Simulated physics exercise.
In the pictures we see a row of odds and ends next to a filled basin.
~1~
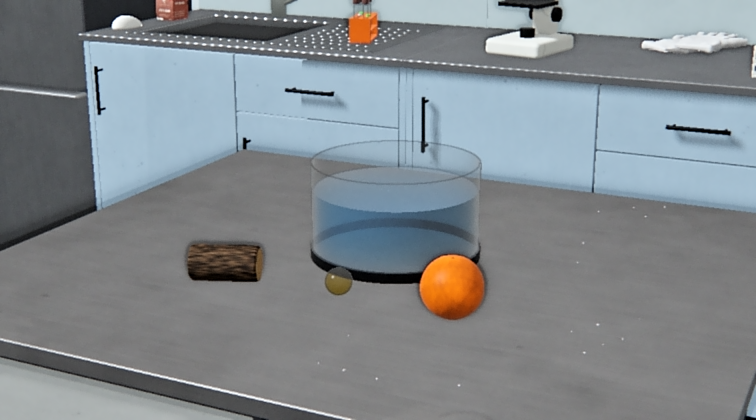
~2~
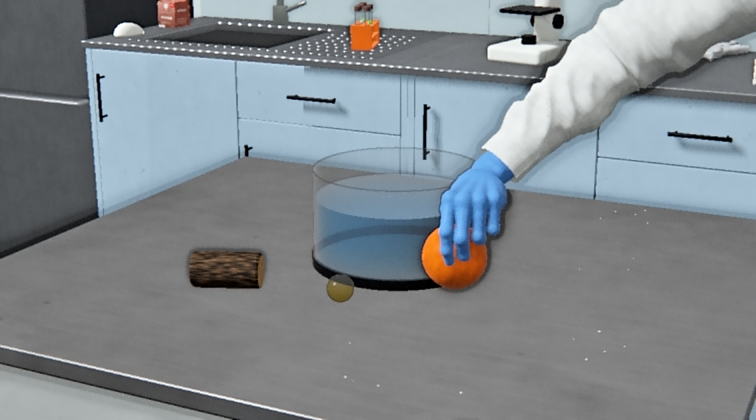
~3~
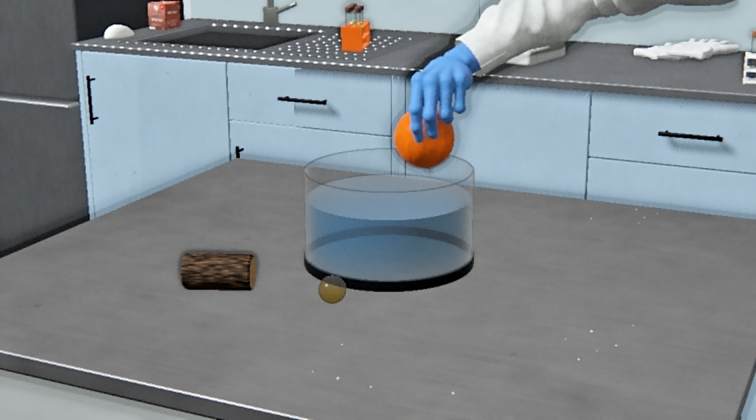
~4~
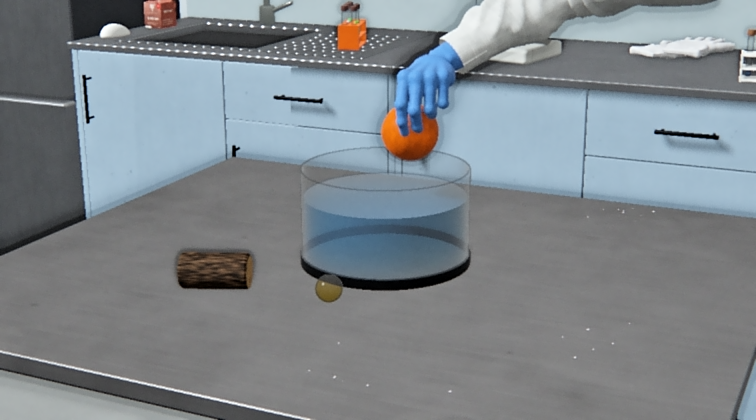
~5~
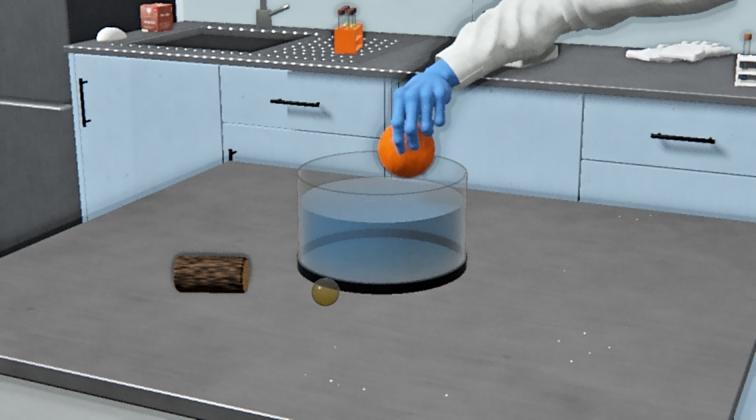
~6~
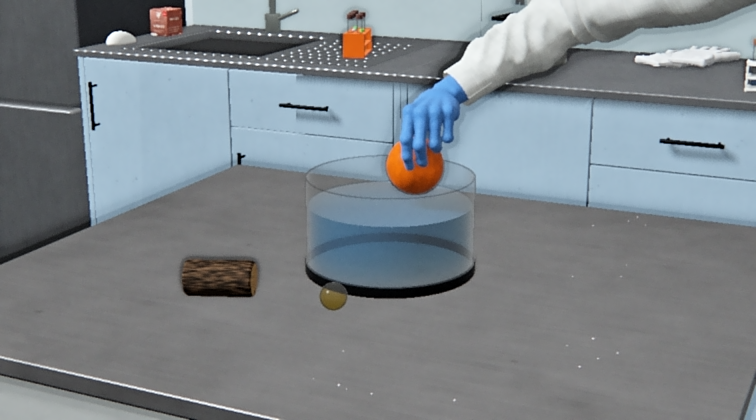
A gloved hand picks up an orange, carries it over a water basin and lowers it.
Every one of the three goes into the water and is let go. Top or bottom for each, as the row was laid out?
Going from the left, the first one keeps afloat, the next one heads down, and the last one keeps afloat.
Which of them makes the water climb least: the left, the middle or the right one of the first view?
I say it's the item in the centre.
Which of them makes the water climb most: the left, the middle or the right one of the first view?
It's the rightmost item.
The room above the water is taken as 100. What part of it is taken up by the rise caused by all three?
It comes to roughly 22 per cent.
Next, the orange rides on the surface.
After that, the glass marble sinks.
Finally, the piece of branch rides on the surface; afloat, piece of branch and orange.
